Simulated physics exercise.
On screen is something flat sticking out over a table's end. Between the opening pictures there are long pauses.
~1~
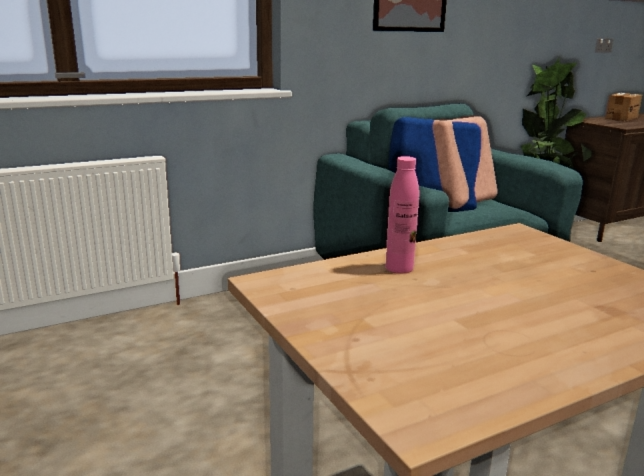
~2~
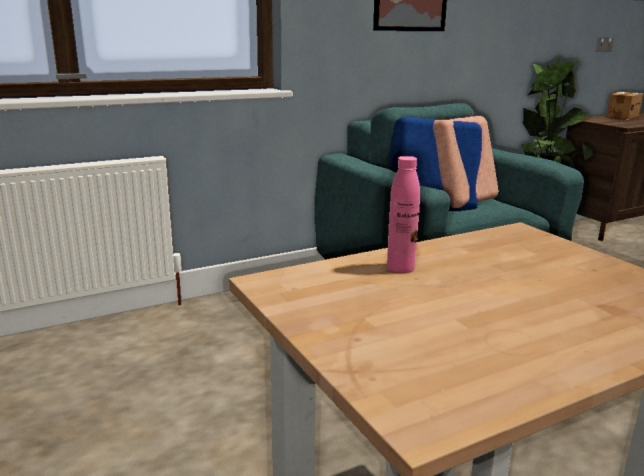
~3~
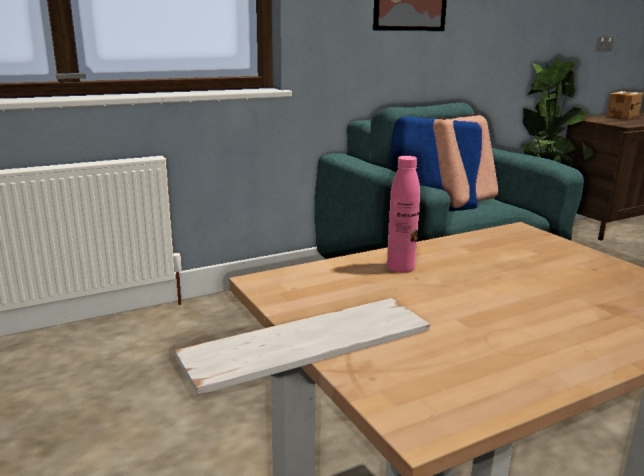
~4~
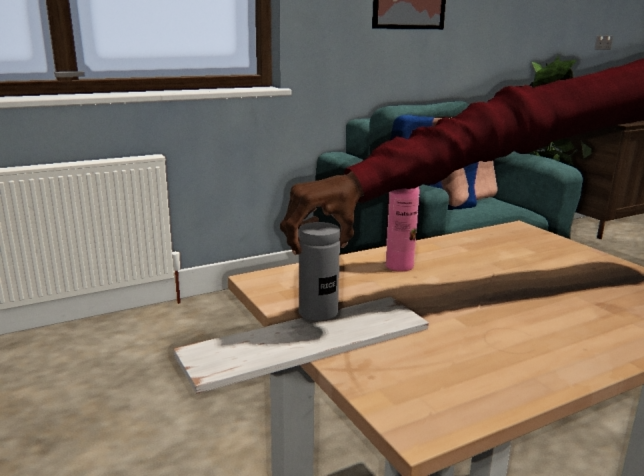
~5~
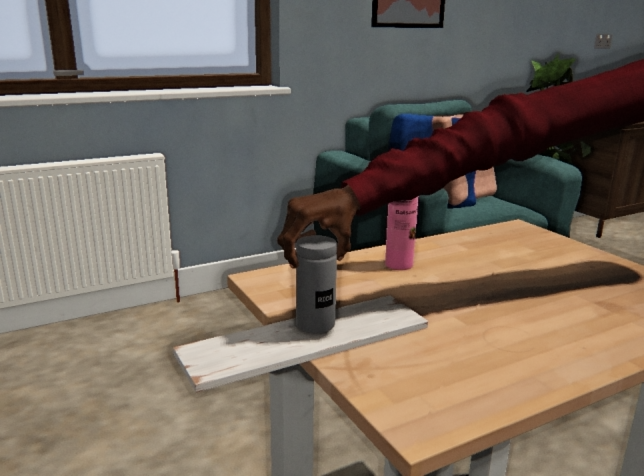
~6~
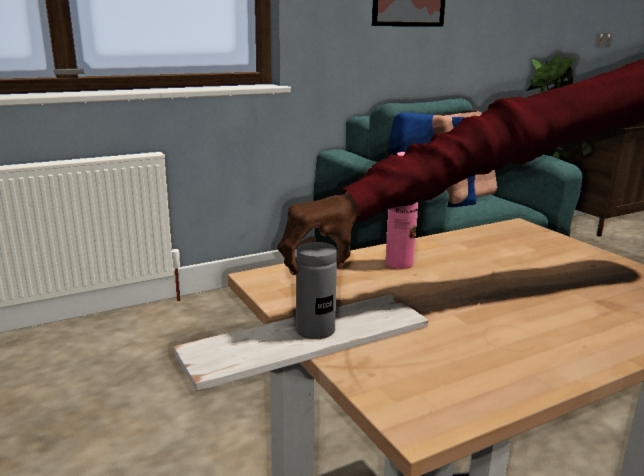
A pale wooden board appeared, jutting over the left edge of a table that held a pink bottle, and then a hand in a dark red sleeve lowered a grey jar onto it.
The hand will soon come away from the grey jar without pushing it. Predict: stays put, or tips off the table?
It will most likely survive the release.
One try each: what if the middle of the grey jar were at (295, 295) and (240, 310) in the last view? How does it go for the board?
In case one it stays where it is, while in case two it tumbles.
Then, 0.40 s on from there, no change.
Then, 0.80 s on from there, grey jar resting near (316, 291).
In the end, all 3 unmoved. At the end, from the last picture's camera, grey jar near (316, 291). The board stays on the table.
